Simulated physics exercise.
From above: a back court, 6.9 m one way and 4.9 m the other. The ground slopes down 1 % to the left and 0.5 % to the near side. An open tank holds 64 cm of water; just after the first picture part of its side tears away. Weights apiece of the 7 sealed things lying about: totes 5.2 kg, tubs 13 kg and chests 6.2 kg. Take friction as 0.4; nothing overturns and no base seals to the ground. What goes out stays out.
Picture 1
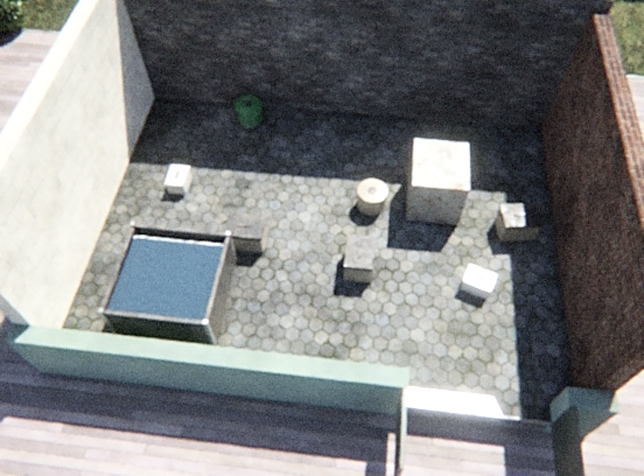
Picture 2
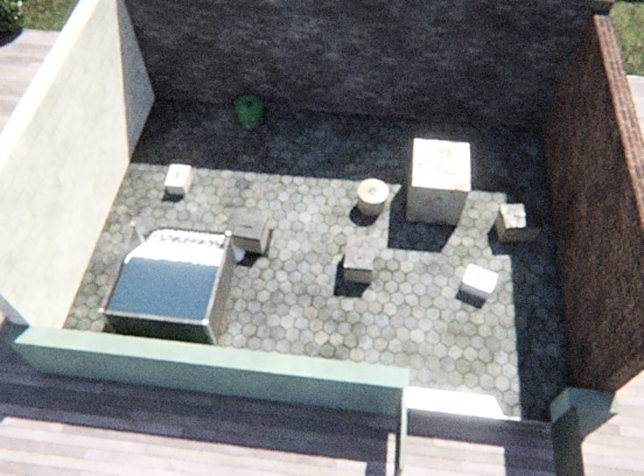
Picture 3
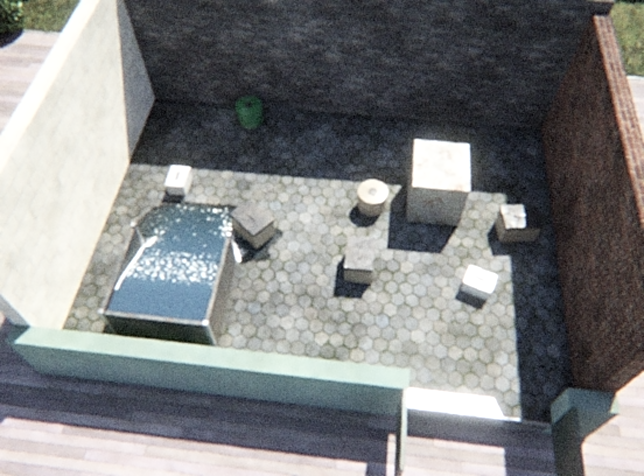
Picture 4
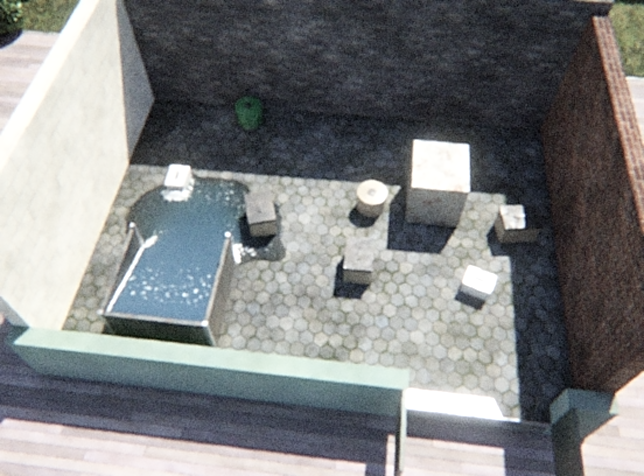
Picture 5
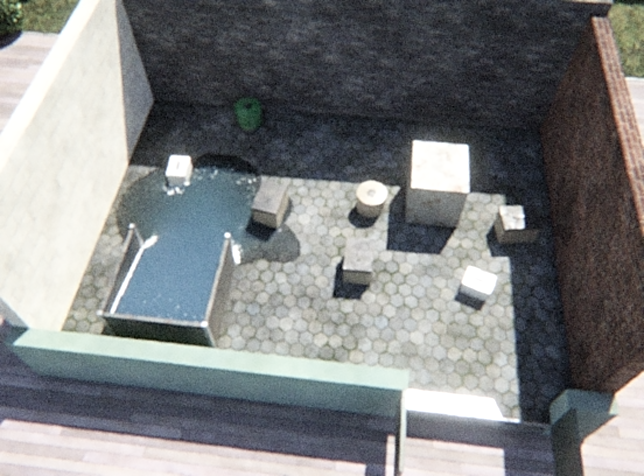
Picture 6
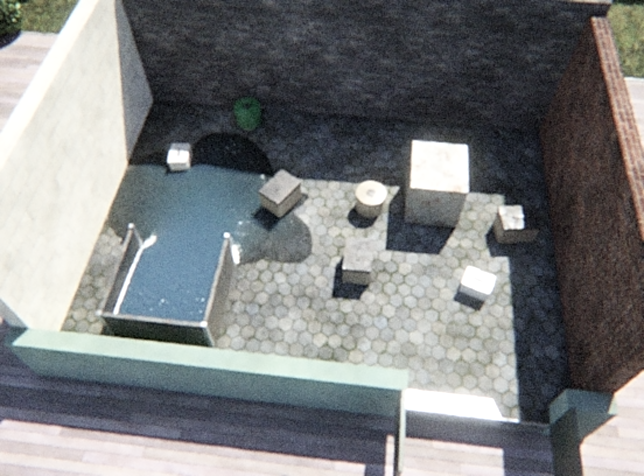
Water pours from the open tank's far side and spreads across the paving, shifting nearby blocks.
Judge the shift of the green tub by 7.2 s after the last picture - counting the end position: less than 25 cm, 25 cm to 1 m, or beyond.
Green tub ends far away.
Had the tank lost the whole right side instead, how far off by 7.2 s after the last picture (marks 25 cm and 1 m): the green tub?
Then the green tub holds its place.
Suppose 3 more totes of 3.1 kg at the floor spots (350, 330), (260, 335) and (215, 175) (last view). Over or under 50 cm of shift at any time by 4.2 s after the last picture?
In turn: Under, short of it, past it.
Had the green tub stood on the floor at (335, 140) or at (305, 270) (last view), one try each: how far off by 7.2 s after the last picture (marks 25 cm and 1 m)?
In turn: It travels far; it barely shifts.
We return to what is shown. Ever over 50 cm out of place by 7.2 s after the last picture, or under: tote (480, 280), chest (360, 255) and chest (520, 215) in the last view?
In turn: Short of it, past it, past it.
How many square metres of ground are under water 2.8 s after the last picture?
Some 18 m2.
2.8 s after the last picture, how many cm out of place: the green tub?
Roughly 120 cm by then.
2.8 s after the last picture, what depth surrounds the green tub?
About 9 cm.
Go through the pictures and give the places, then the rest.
The first picture shows the green tub at (249, 104), on the bottom; 1.7 m2 under water; 0 of 7 have shifted.
The second picture shows the green tub at (249, 104), on the bottom; 2.4 m2 under water; 0 of 7 have shifted.
The third picture shows the green tub at (249, 105) rests on the ground; water covers 3.3 m2; 1 of 7 have shifted.
The fourth picture shows the green tub at (248, 106) rests on the ground; water covers 4.5 m2; 1 of 7 have shifted.
The fifth picture shows the green tub at (248, 106), on the bottom; water covers 5.9 m2; 2 of 7 have shifted.
The sixth picture shows the green tub at (247, 106) rests on the ground; 7.5 m2 under water; 2 of 7 have shifted.
Then, 0.9 s after the last picture the green tub is near (256, 100), 0.2 m from its start, afloat; 0 of 7 are out; 2 afloat.
Then, 2.8 s after the last picture the green tub is near (296, 145), 1.3 m from its start, afloat; 0 of 7 are out; 2 afloat.
Then, 4.8 s after the last picture the green tub is near (344, 178), 2.3 m from its start, aground; 0 of 7 are out; 2 afloat.
Then, 7.2 s after the last picture the green tub is near (344, 178), 2.3 m from its start, aground; 0 of 7 are out; 0 afloat.
